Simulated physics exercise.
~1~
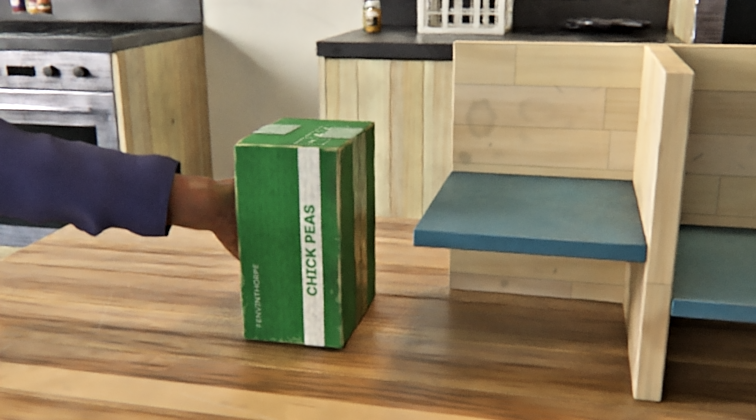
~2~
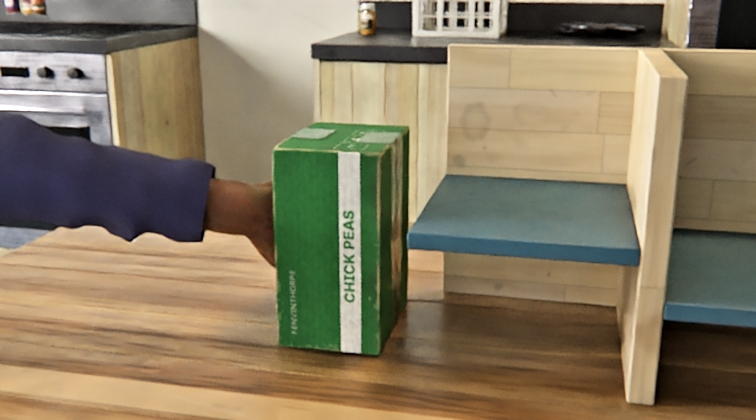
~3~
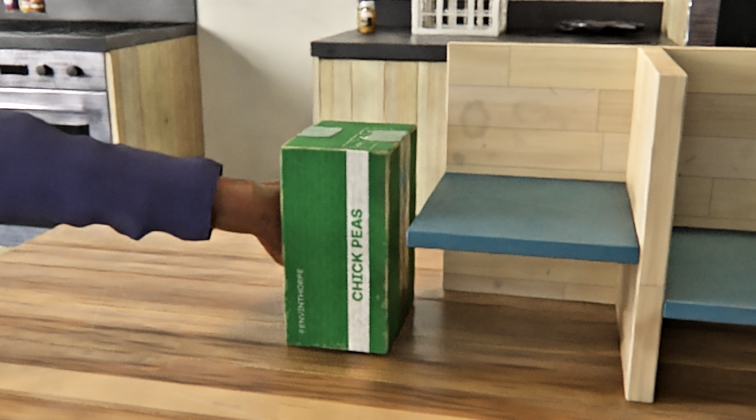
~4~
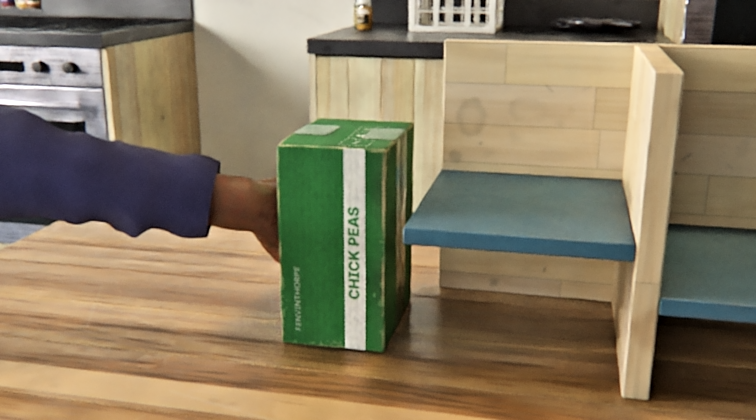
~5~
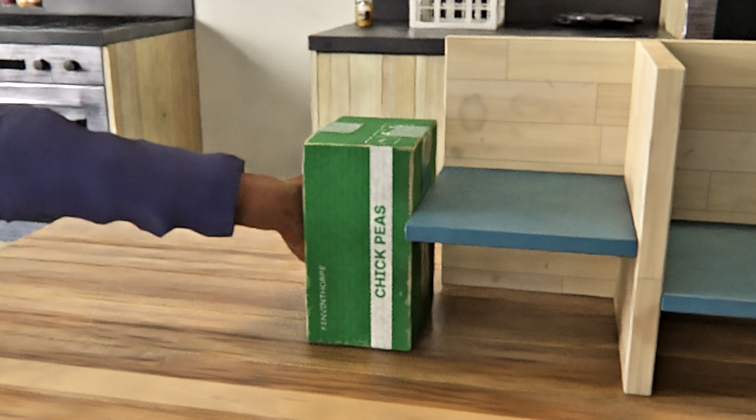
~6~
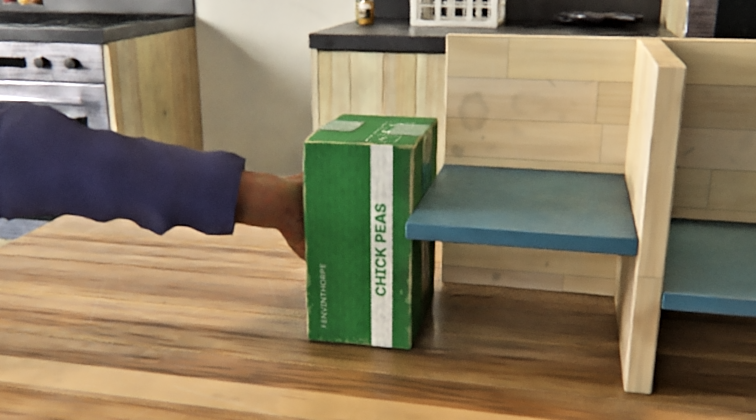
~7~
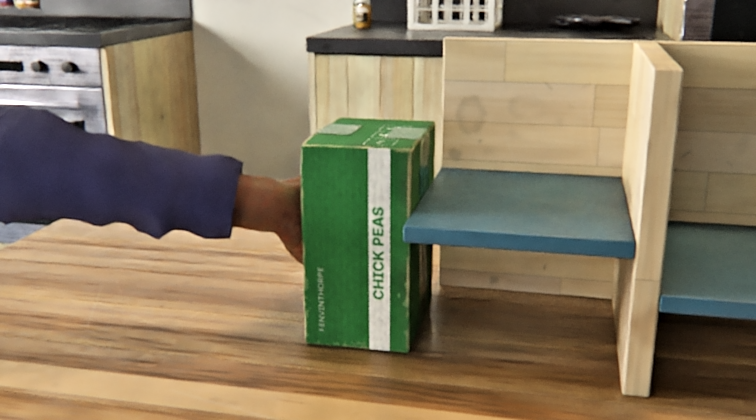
In a kitchen, a tall green box labelled as chick peas stands on a wooden table, to the left of a pale wooden unit with blue shelves. A hand in a dark blue sleeve reaches in from the left and holds the box from behind. It slides the box right across the tabletop toward the space under the nearer shelf, pauses briefly, then pushes it a little farther. The box meets the shelf's left edge, its top standing well above the blue board. Too tall to pass beneath, it stays there upright, with the hand still against it.
